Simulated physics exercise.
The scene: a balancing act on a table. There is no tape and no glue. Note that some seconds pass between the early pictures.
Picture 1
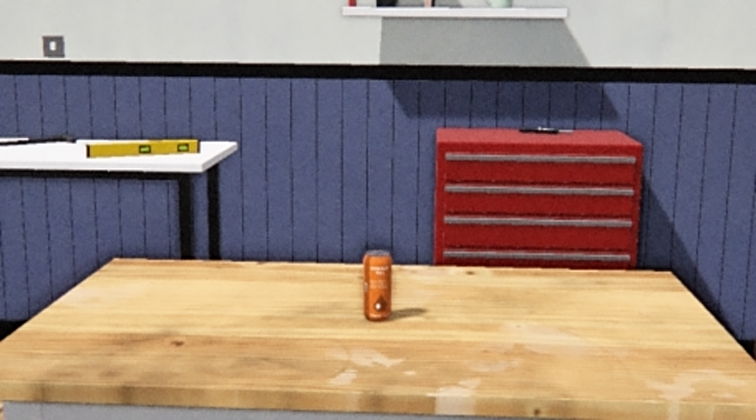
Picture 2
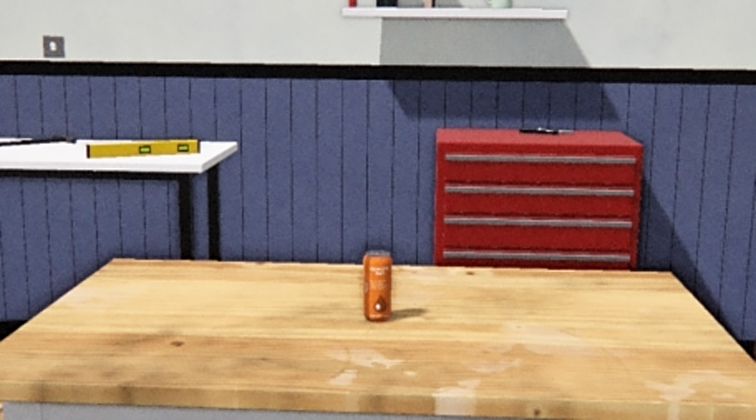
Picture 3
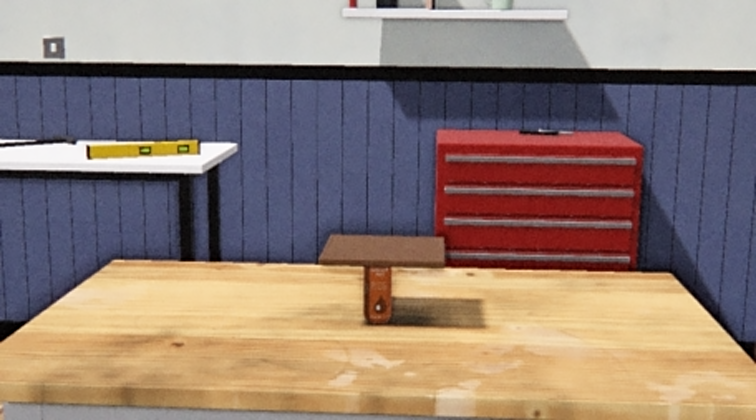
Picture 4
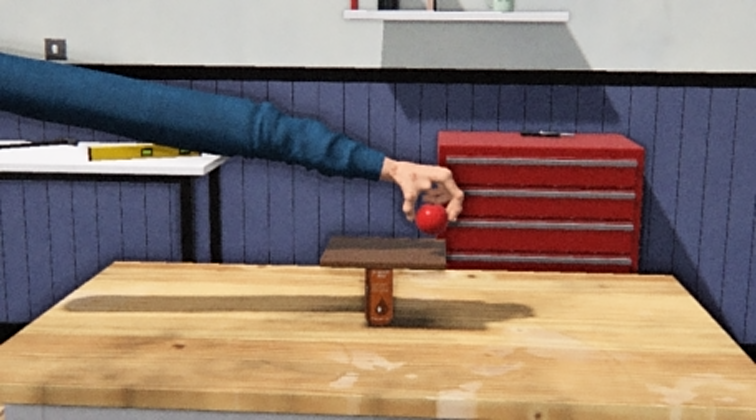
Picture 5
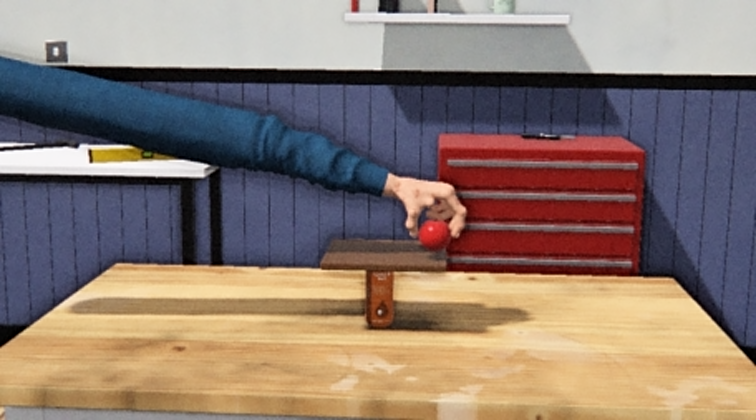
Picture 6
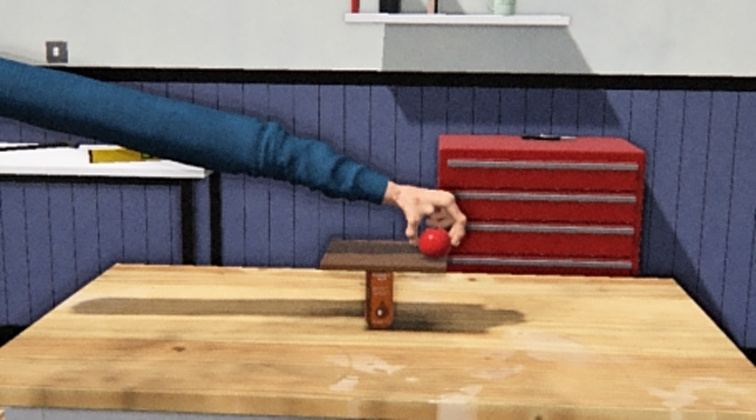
A brown board appears atop an orange can, then a hand lowers a red ball onto its right end.
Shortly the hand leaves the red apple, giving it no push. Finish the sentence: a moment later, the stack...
It topples.
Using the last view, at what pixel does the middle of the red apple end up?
Look around (439, 321) in the final frame.
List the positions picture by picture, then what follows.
In the first frame, the last thing is not in view yet.
In the second frame, the last thing is not in view yet.
In the third frame, the last thing is not in view yet; brown lid (384, 251).
In the fourth frame, still above its spot; red apple (432, 219); brown lid (386, 253).
In the fifth frame, still above its spot; red apple (435, 235); brown lid (386, 255).
In the sixth frame, in place under the hand; red apple (435, 243); brown lid (386, 256).
Then, 0.40 s past the last view, red apple now fallen; brown lid on its side.
Then, 0.60 s past the last view, brown lid on its side.
Finally, fallen, brown lid and red apple; orange can still in place. Final places as the last picture's camera would see them, red apple near (439, 321). The stack comes apart.
